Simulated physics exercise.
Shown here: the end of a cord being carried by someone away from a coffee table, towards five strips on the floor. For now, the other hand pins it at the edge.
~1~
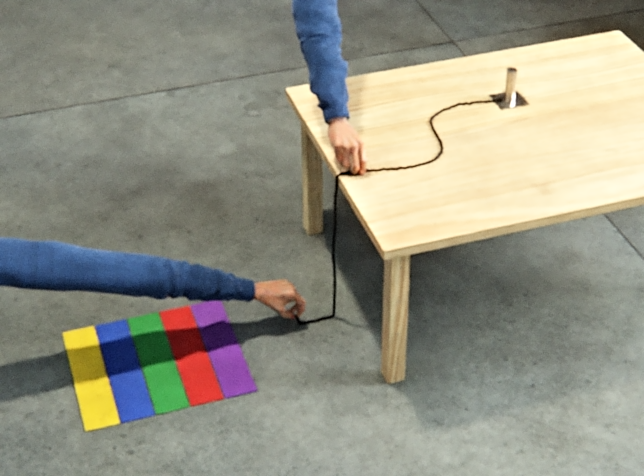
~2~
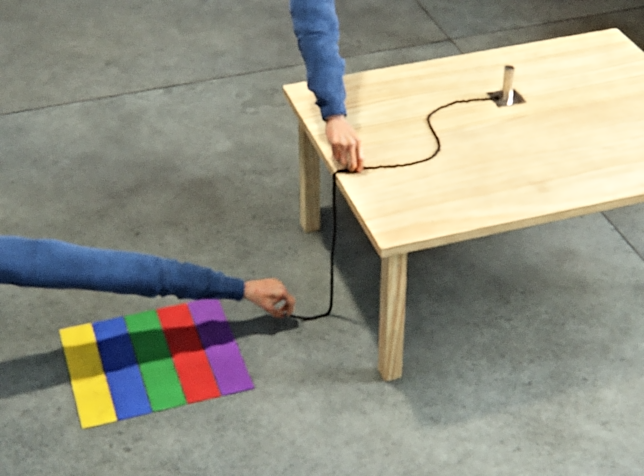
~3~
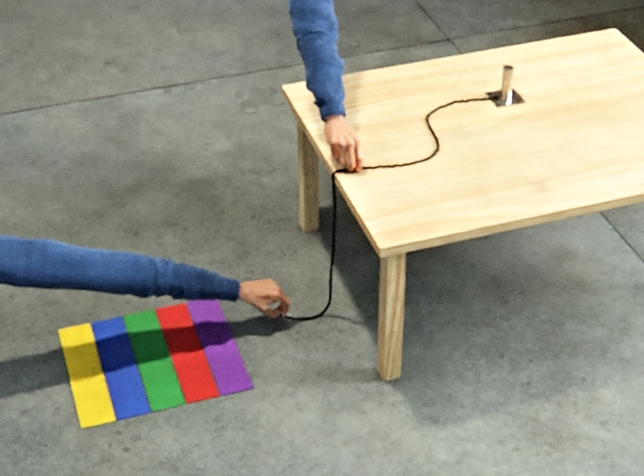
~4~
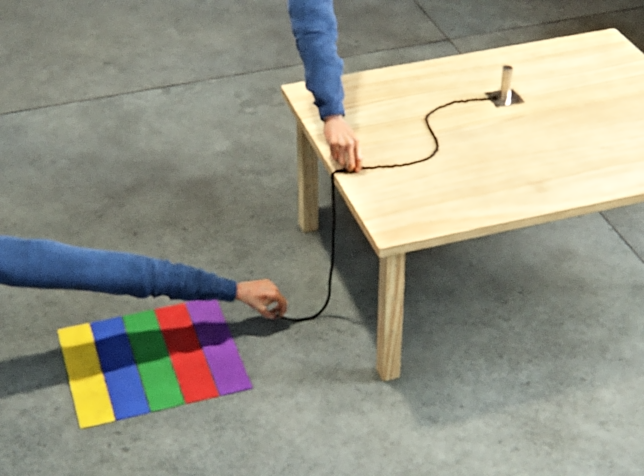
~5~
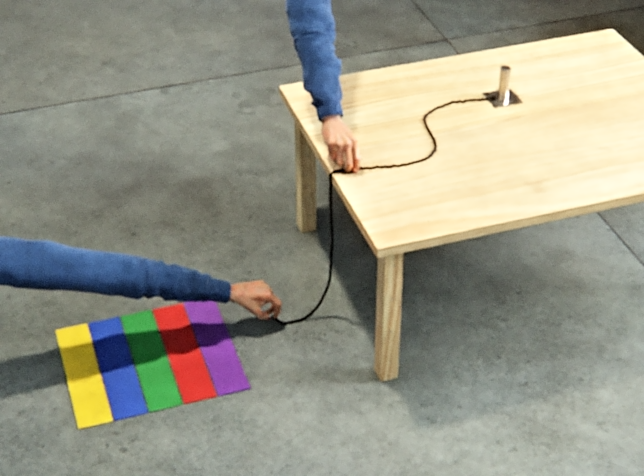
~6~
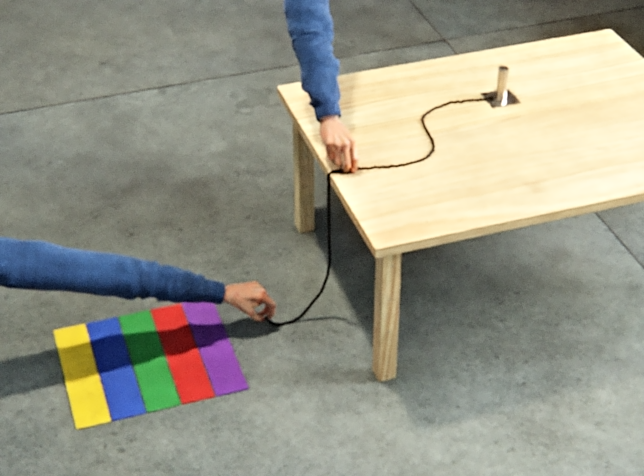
A hand draws the cord's end slowly left while another hand pins it at the table's edge.
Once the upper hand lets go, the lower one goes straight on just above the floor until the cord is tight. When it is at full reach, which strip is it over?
It is over the blue strip.
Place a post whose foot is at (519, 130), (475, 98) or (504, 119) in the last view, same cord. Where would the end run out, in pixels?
Near (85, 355); near (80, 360); near (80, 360).
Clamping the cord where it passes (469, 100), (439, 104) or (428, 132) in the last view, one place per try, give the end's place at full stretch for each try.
It would sit near (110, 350) the first time, (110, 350) the second and (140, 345) the third.
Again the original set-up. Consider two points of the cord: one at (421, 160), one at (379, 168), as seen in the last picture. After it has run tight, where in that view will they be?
They finish close to (354, 152) and close to (316, 171).
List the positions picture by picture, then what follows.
End (295, 315); purple (234, 377); red (201, 384); green (167, 392); blue (133, 400); yellow (98, 408), in the first frame.
End (285, 314); cord through (467, 102) (431, 127) (415, 163) (339, 172) (334, 236) (331, 296), in the second frame.
End (280, 315), in the third frame.
End (277, 315); cord through (466, 102) (429, 127) (413, 163) (337, 172) (333, 236) (329, 296), in the fourth frame.
End (272, 316), in the fifth frame.
End (266, 317); cord through (462, 103) (425, 128) (409, 164) (333, 173) (329, 236) (317, 297), in the sixth frame.
Soon after, end near (166, 339); over red.
Then, end near (129, 348); over green.
At full stretch, end near (108, 352); over blue. It gets as far as the blue strip.
